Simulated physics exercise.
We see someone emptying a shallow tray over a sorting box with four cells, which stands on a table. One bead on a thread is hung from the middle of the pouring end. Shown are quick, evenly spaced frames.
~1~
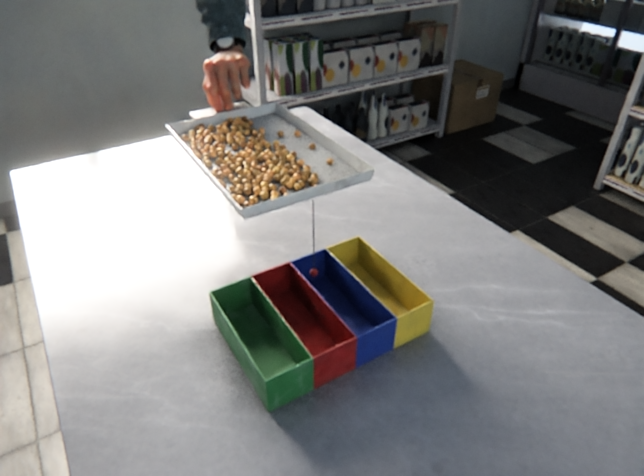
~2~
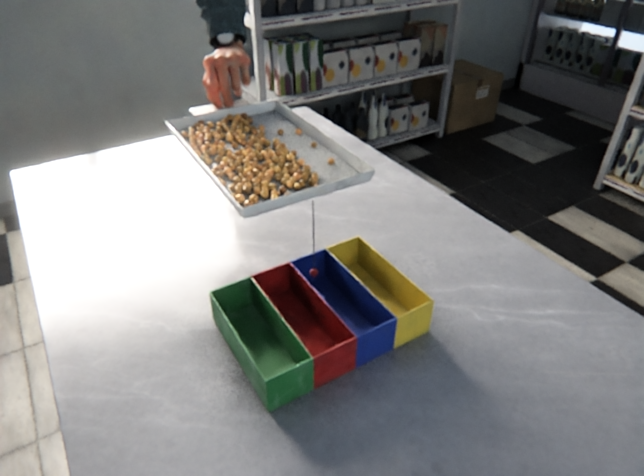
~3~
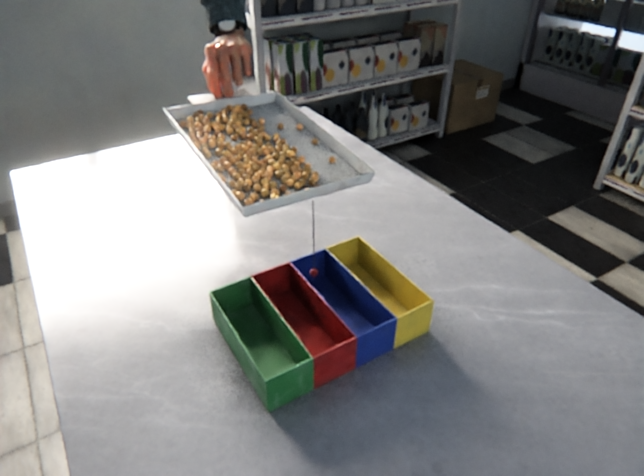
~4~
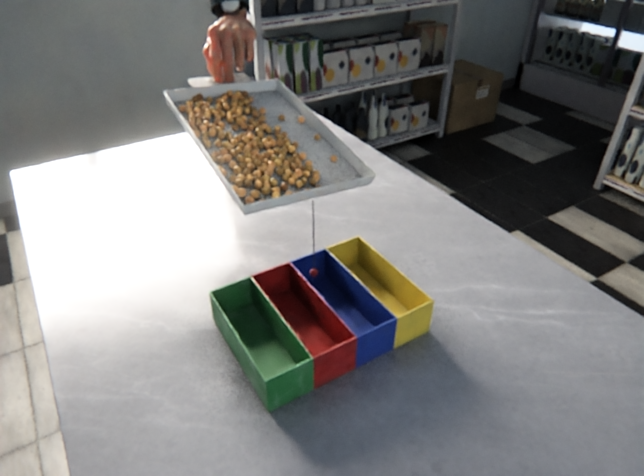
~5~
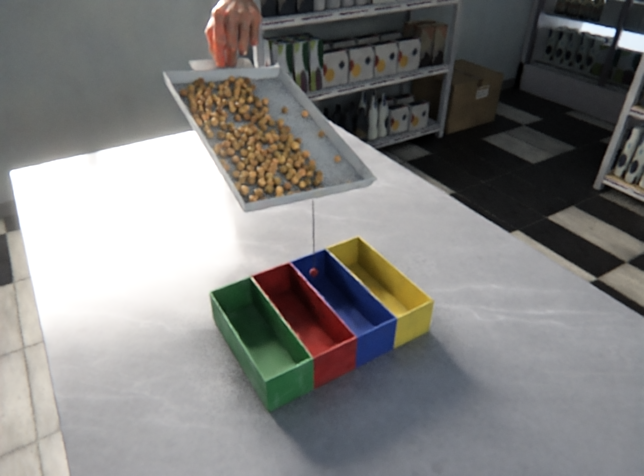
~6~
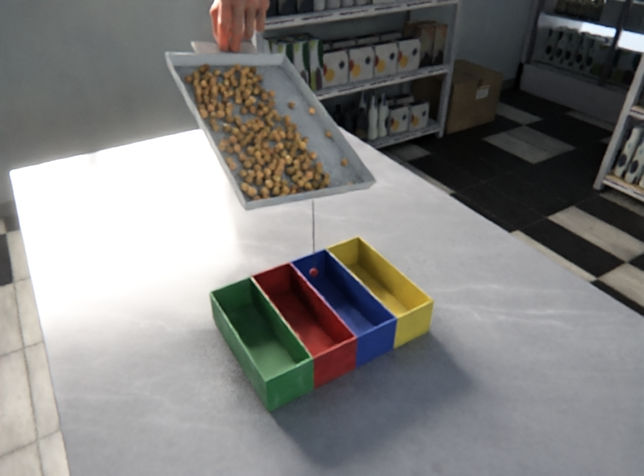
A hand at the top holds a shallow grey tray of round wooden beads above a pale table, seen from above at an angle in a room with stocked shelves and a checkered floor. Below the tray's near end, a small red bead hangs on a thread over a box with green, red, blue and yellow cells. The hand steadily lifts the tray's far end, the near edge dips toward its right corner, and the beads begin shifting, while the camera stays still.
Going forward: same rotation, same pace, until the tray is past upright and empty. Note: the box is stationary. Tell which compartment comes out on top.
It is yellow that comes out on top.
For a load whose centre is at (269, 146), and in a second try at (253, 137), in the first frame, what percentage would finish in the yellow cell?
Around 70 percent the first time and around 60 percent the second time.
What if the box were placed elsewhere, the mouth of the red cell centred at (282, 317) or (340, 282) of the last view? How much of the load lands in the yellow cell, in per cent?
First position: Some 40 %; second position: Some 10 %.
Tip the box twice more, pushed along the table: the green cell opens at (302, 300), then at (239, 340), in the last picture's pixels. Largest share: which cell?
With the first placing it's that blue cell, with the second it's the yellow one.
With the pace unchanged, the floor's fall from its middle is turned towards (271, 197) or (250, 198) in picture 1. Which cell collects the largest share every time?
Case 1 - the cell in green. Case 2 - that green cell.
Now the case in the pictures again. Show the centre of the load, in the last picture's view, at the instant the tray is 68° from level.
The load's middle is around (359, 196).
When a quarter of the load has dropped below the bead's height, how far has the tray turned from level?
Roughly 70 degrees at that moment.
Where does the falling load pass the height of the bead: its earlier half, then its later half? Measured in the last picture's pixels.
I'd put it at roughly (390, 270), and after that at roughly (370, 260).
Shortly afterwards, tray tipped steeply; near half on the tray; a little in the yellow cell; only a few in the blue cell; near a third falling or outside the box.
Next, tray tipped past a quarter turn; only a few on the tray; near half in the yellow cell; a little in the blue cell; near a quarter falling or outside the box.
Some moments later, tray tipped past a quarter turn; near two thirds in the yellow cell; a little in the blue cell; only a few in the red cell; near a quarter falling or outside the box.
In the end, tray tipped past a quarter turn; near two thirds in the yellow cell; a little in the blue cell; only a few in the red cell; none at all in the green cell; near a quarter outside the box.
